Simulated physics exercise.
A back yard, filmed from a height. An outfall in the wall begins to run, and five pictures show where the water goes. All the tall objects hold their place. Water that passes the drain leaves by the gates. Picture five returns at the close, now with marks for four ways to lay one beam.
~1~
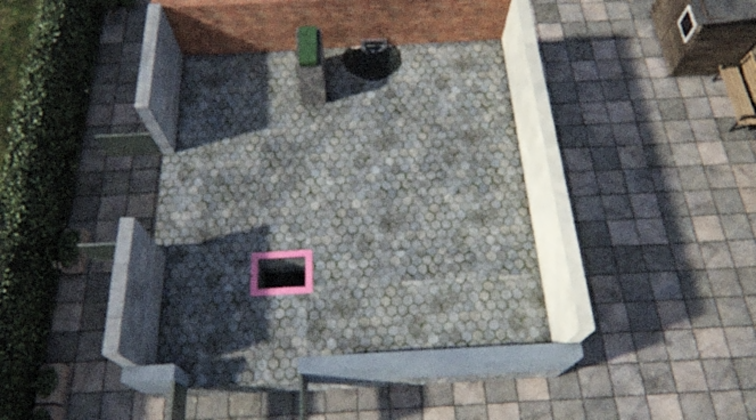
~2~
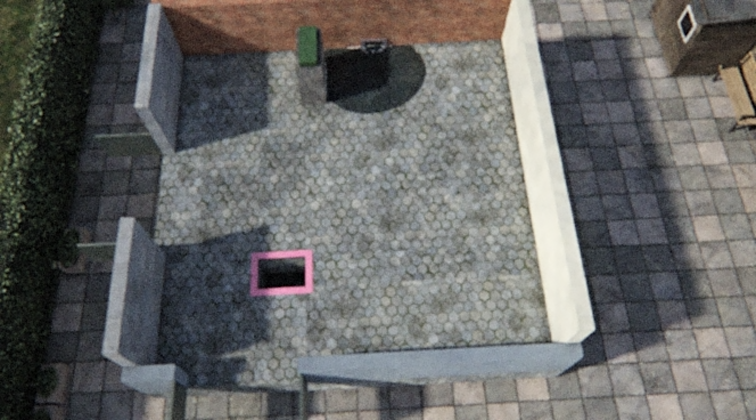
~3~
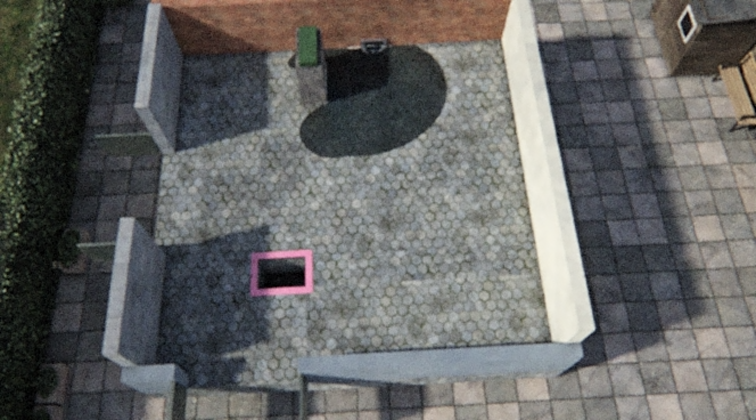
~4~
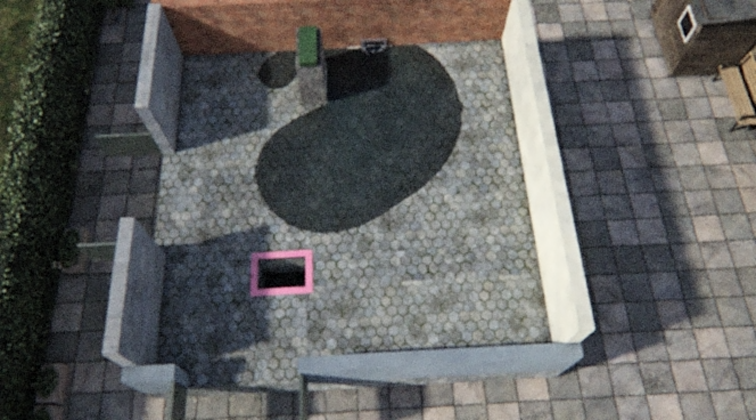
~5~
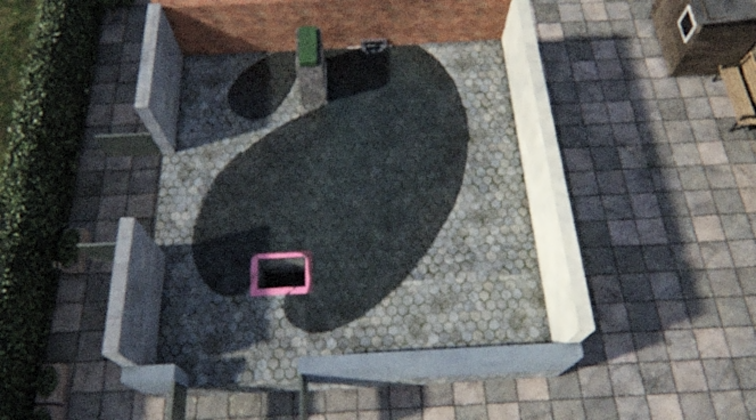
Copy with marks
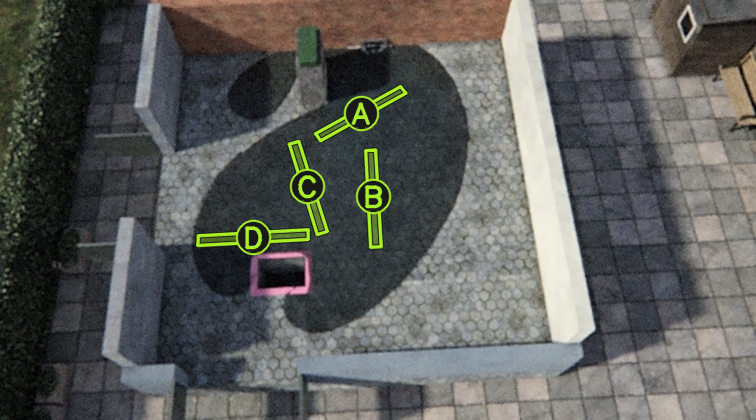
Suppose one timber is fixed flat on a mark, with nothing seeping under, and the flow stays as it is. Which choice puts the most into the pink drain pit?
The best spot is B.
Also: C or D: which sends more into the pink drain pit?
The answer is D.
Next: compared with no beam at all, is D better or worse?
Spot D is worse.
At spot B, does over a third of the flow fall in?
No.
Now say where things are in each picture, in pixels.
Outfall at (373, 43); pink drain pit at (282, 273); open gate at (246, 371); open gate at (170, 202); water covers 2 % of the ground and shows as far out as (358, 73); pink drain pit still dry.
Water covers 6 % of the ground and shows as far out as (342, 104); pink drain pit still dry.
Water covers 13 % of the ground and shows as far out as (317, 148); pink drain pit still dry.
Water covers 25 % of the ground and shows as far out as (309, 224); pink drain pit still dry.
Water covers 40 % of the ground and shows as far out as (330, 325); pink drain pit taking water.
On the marked copy, A from (318, 137) to (403, 89); B from (375, 246) to (370, 150); C from (294, 142) to (322, 233); D from (198, 240) to (308, 234).
For spot A, about 12 % of the stream runs into the pink drain pit, about 88 % out by the gates.
For spot B, about 24 % of the stream runs into the pink drain pit, about 76 % out by the gates.
For spot C, about 9 % of the stream runs into the pink drain pit, about 89 % out by the gates.
For spot D, about 14 % of the stream runs into the pink drain pit, about 85 % out by the gates.
